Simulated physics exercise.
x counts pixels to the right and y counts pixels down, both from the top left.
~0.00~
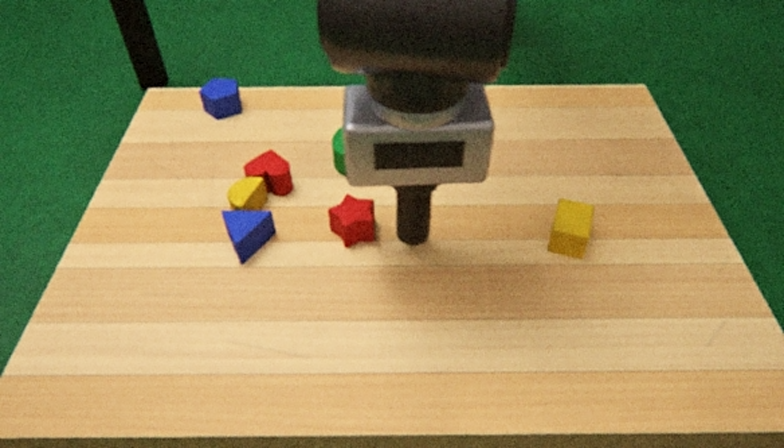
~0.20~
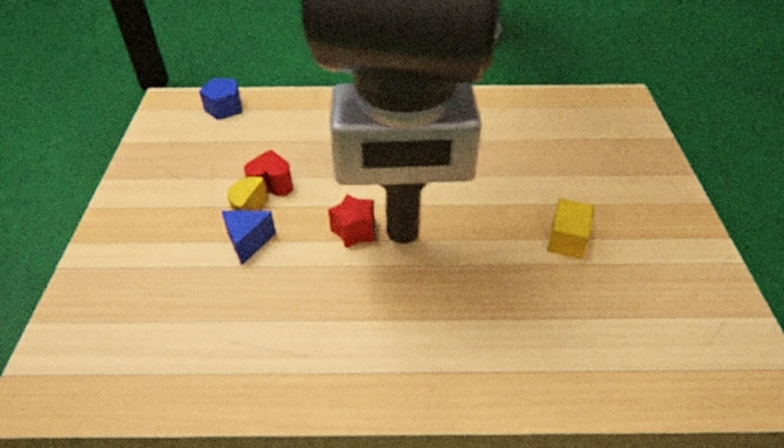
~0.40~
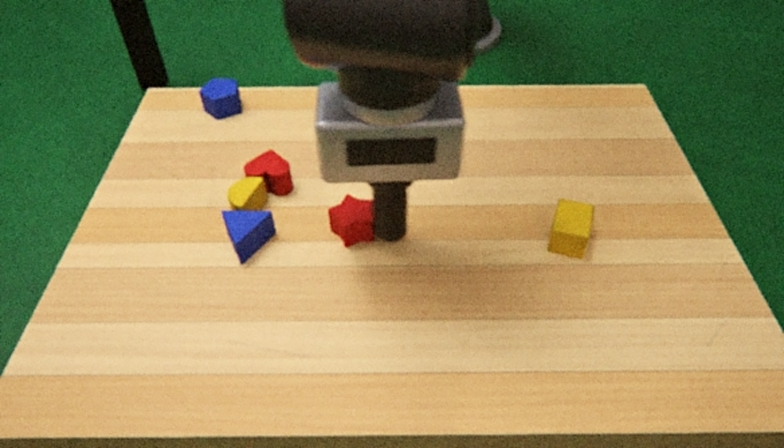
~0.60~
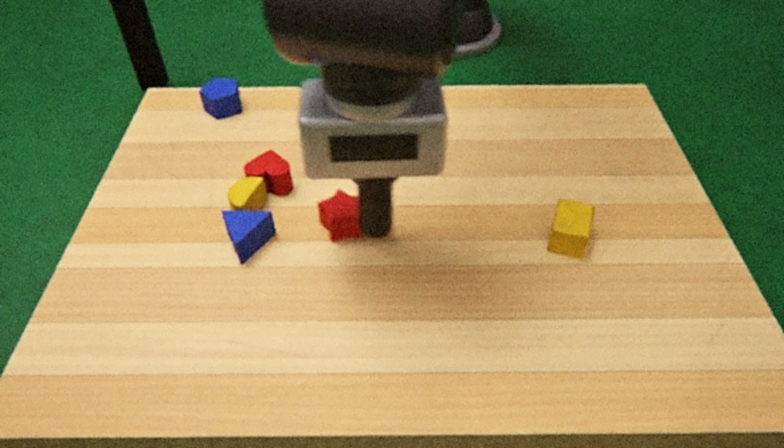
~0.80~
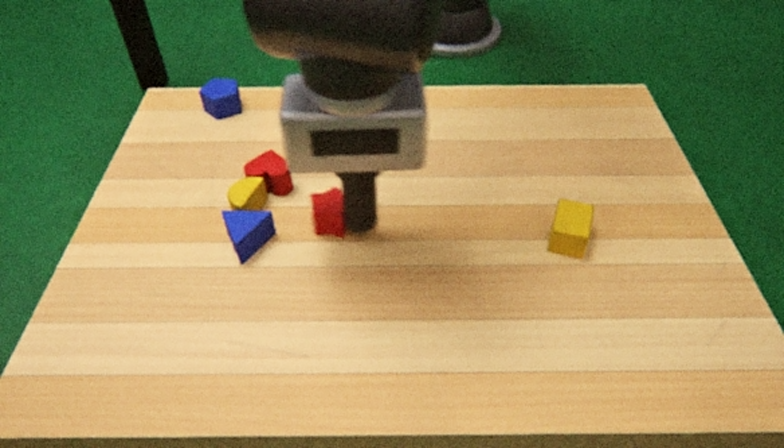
A dark robot arm with a silver-grey housing and a short rod reaches over a striped wooden board on a green surface, seen from a fixed view in front and above. A red star sits by the rod, with a red heart, yellow piece and blue triangle to its left, a blue block at far left and a yellow one at right. The rod slides left, meets the star and pushes it a short way left, while a partly hidden green piece disappears behind the arm.
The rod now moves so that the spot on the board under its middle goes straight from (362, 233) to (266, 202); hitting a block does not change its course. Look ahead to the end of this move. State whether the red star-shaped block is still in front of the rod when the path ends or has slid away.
Still in front.
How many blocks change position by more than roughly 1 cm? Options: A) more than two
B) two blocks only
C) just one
A (more than two)
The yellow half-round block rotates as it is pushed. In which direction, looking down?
Seen from overhead, it turns anticlockwise.
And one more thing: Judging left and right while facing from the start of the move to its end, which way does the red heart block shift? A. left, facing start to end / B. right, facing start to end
I'll go with B - right, facing start to end.
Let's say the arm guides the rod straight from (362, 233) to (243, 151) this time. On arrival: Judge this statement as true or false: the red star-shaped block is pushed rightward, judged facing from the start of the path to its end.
The statement is incorrect.
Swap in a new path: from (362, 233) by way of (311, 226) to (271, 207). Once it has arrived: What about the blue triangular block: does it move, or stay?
Here the blue triangular block stays on its spot.
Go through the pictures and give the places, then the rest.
Rod tip (413, 233); block tops, blue triangular block (243, 221); yellow half-round block (243, 189); red heart block (267, 164); red star-shaped block (353, 209), in the first frame.
Rod (403, 232); blocks unchanged, in the second frame.
Rod (391, 230); blocks unchanged, in the third frame.
Rod (377, 227); red star-shaped block (342, 204), in the fourth frame.
Rod (361, 221); blue triangular block (243, 221); yellow half-round block (243, 189); red heart block (267, 164); red star-shaped block (331, 201), in the fifth frame.
On the path given first. One third of the way, rod (326, 211); red star-shaped block (296, 191).
Two thirds of the way, rod (295, 200); yellow half-round block (236, 187), turned 20° anticlockwise; red heart block (258, 158), turned 10° anticlockwise; red star-shaped block (269, 179).
At the end, rod (263, 190); blue triangular block in place; yellow half-round block (210, 183), turned 60° anticlockwise; red heart block (246, 146), turned 20° anticlockwise; red star-shaped block (240, 167).
